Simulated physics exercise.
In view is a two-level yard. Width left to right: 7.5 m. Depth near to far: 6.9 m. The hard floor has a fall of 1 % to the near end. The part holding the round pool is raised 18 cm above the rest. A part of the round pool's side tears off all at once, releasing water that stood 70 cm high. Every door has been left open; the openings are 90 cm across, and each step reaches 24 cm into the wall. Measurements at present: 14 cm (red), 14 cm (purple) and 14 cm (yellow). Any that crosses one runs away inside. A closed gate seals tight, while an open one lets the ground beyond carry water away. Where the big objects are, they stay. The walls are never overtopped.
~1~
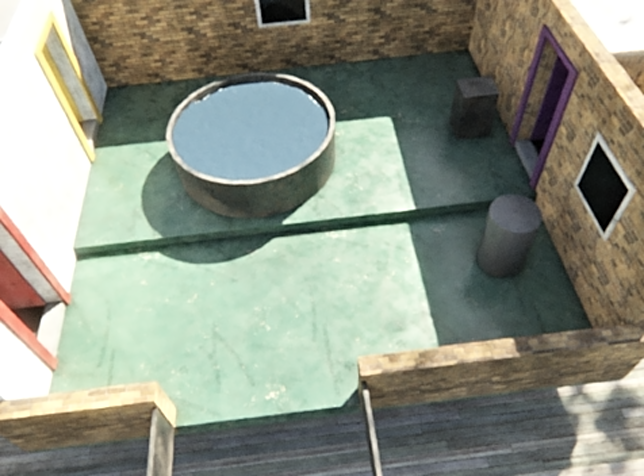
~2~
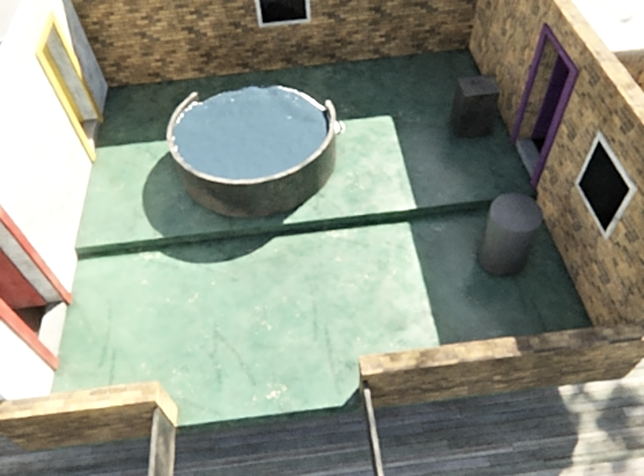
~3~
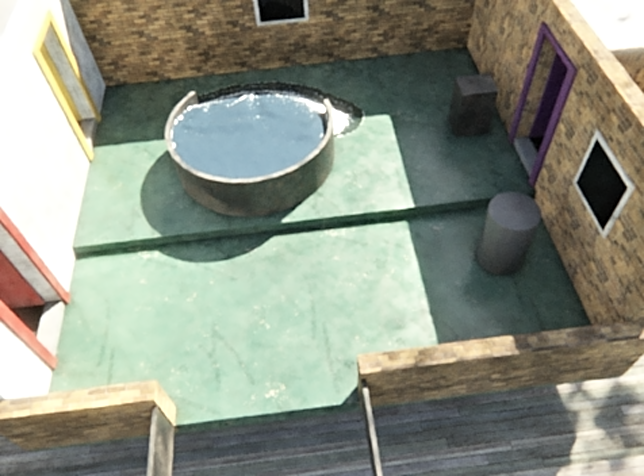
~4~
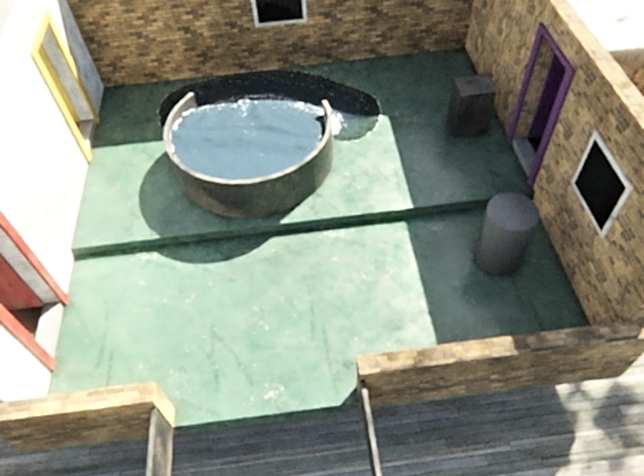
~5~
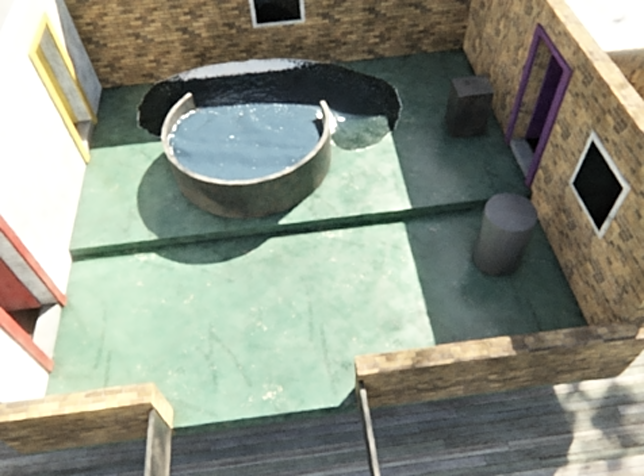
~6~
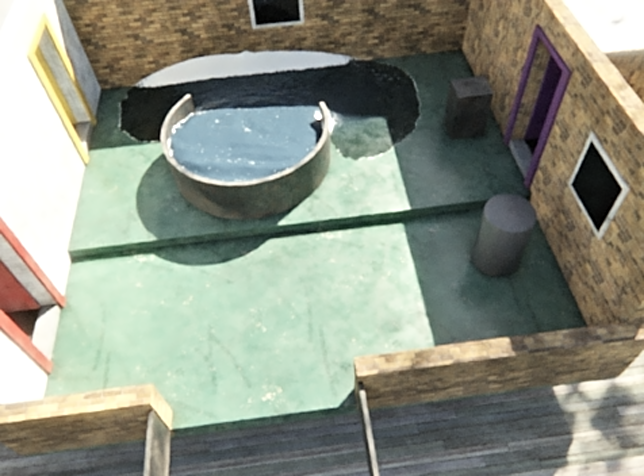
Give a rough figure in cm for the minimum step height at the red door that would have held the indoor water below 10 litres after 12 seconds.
7 cm.
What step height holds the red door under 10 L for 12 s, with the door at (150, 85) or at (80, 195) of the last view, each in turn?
First place around 18 cm, second around 6.0 cm.
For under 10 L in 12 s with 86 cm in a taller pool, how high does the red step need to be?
Roughly 9.5 centimetres.
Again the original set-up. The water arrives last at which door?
That's the red one.
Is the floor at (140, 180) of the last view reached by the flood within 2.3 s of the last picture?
Looks like it's soaked.
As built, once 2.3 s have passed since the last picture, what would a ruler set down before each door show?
In cm - red: 0, purple: 15, yellow: 20.
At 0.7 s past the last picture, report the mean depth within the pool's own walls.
I'd put it at some 38 centimetres on average.
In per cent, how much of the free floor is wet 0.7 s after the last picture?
Wet: Close to 25 %.
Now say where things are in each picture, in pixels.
The round pool at (252, 127) is whole and still, 70 cm deep; the red door at (28, 295) is dry, in the first picture.
The gap is on the far side, the front 0.3 m out at a hidden place; the back of the round pool holds 70 cm, in the second picture.
The front is at (357, 112), 0.8 m from the gap on the far side; 2.5 m2 of floor is wet, 70 cm left at the back, in the third picture.
Water pours out on the far side and has run 1.3 m, to (368, 97); about 9 cm deep outside, 70 cm at the back, in the fourth picture.
The gap is on the far side, the front 1.8 m out at (384, 84); the back of the round pool holds 70 cm, in the fifth picture.
The gap is on the far side, the front 2.3 m out at (393, 69); the back of the round pool holds 66 cm; the red door at (22, 298), 5.4 m from the gap, is still 4.1 m from the nearest water, in the sixth picture.
Then, 0.7 s after the last picture water covers 25 % of the floor, deepest (48 cm) near (278, 76); it has not reached the red door.
Then, 2.3 s after the last picture water covers 45 % of the floor, deepest (39 cm) near (441, 53); it has not reached the red door.
Then, 11.3 s after the last picture water covers 95 % of the floor, deepest (12 cm) near (532, 221); 11 cm at the red door, 0 litres in over its 14 cm step.
At the red door as built, the water peaked near 11 cm, 11.3 s after the last picture.
Run again over the same 12 s with other heights there, 14 litres in over 6.5 cm, 2 litres over 9 cm. The limit of 10 litres is kept from about 7 cm up.
